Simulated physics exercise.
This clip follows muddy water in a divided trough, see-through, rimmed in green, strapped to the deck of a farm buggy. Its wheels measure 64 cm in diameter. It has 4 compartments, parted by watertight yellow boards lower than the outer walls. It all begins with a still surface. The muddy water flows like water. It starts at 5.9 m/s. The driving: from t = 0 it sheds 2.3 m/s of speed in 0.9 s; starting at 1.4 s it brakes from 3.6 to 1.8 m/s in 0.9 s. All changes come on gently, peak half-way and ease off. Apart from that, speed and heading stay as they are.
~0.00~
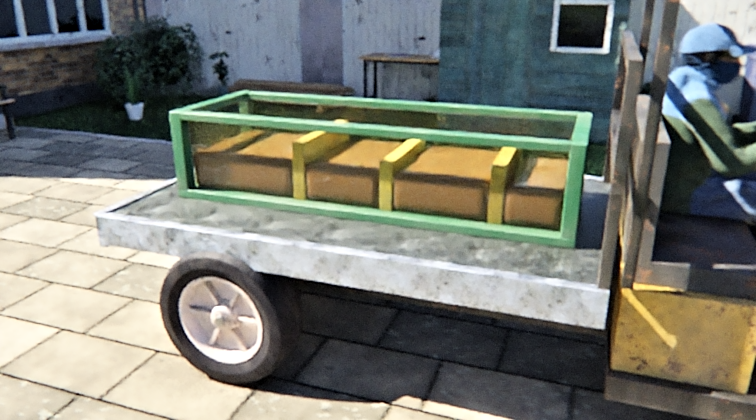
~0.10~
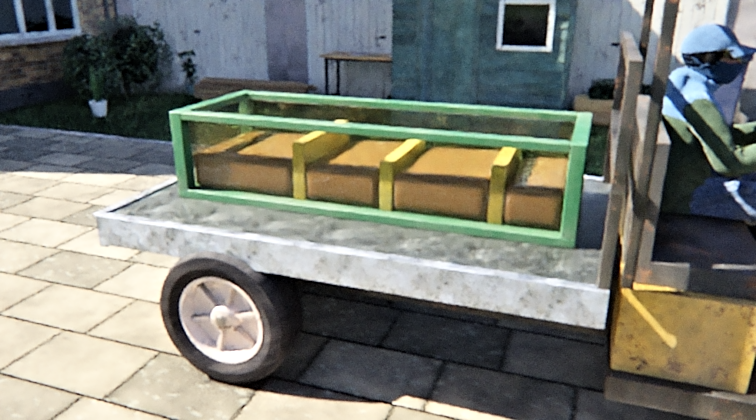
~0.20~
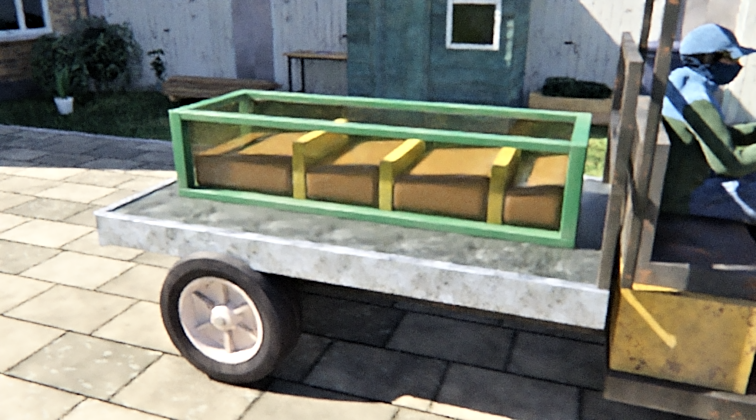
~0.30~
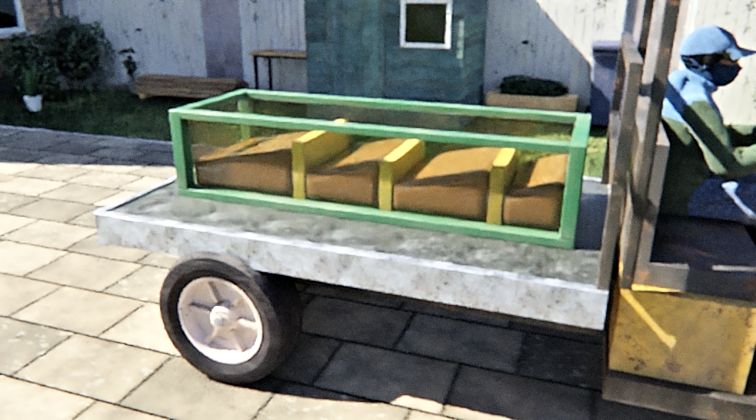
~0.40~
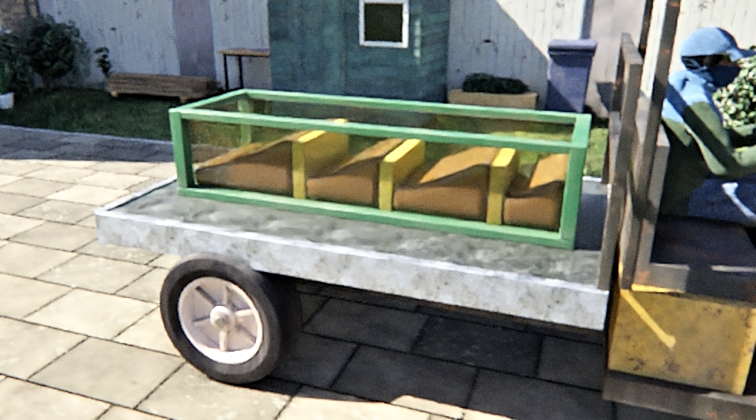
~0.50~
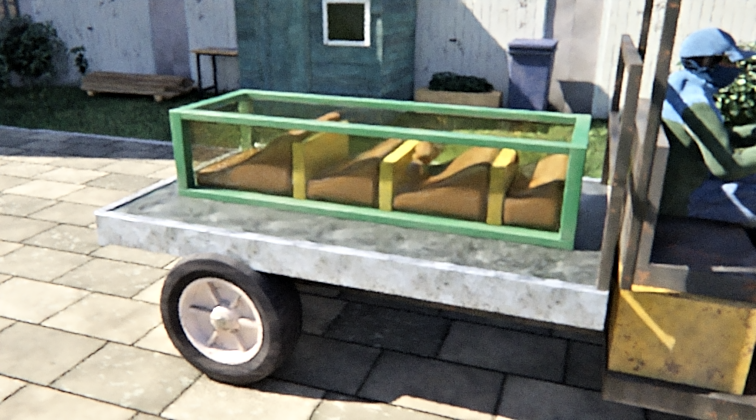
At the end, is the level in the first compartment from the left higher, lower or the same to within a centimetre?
It ends down.
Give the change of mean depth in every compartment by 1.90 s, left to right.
From the left: 3 down, 1 up, 1 up, 2 up.
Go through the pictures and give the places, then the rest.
The first picture shows surface heights from the left, (250, 152), (342, 161), (445, 172), (530, 180); board top at (297, 144) and (386, 163) and (498, 167); the front is on the right, levels are read along the near wall; a wheel hub at (215, 325).
The second picture shows surface heights from the left, (251, 152), (343, 162), (445, 172), (530, 180).
The third picture shows surface heights from the left, (250, 151), (342, 163), (445, 172), (529, 181).
The fourth picture shows surface heights from the left, (250, 152), (342, 163), (445, 172), (529, 183).
The fifth picture shows surface heights from the left, (250, 152), (343, 164), (445, 173), (529, 185).
The sixth picture shows surface heights from the left, (251, 156), (343, 168), (445, 175), (529, 185); a wheel hub at (215, 326).
After 1.10 s the mean depths from the left are 16, 18, 19, 20 cm.
After 1.90 s the mean depths from the left are 15, 19, 19, 20 cm.
After 2.80 s the mean depths from the left are 15, 19, 20, 20 cm.
After 5.28 s the mean depths from the left are 15, 19, 20, 20 cm.
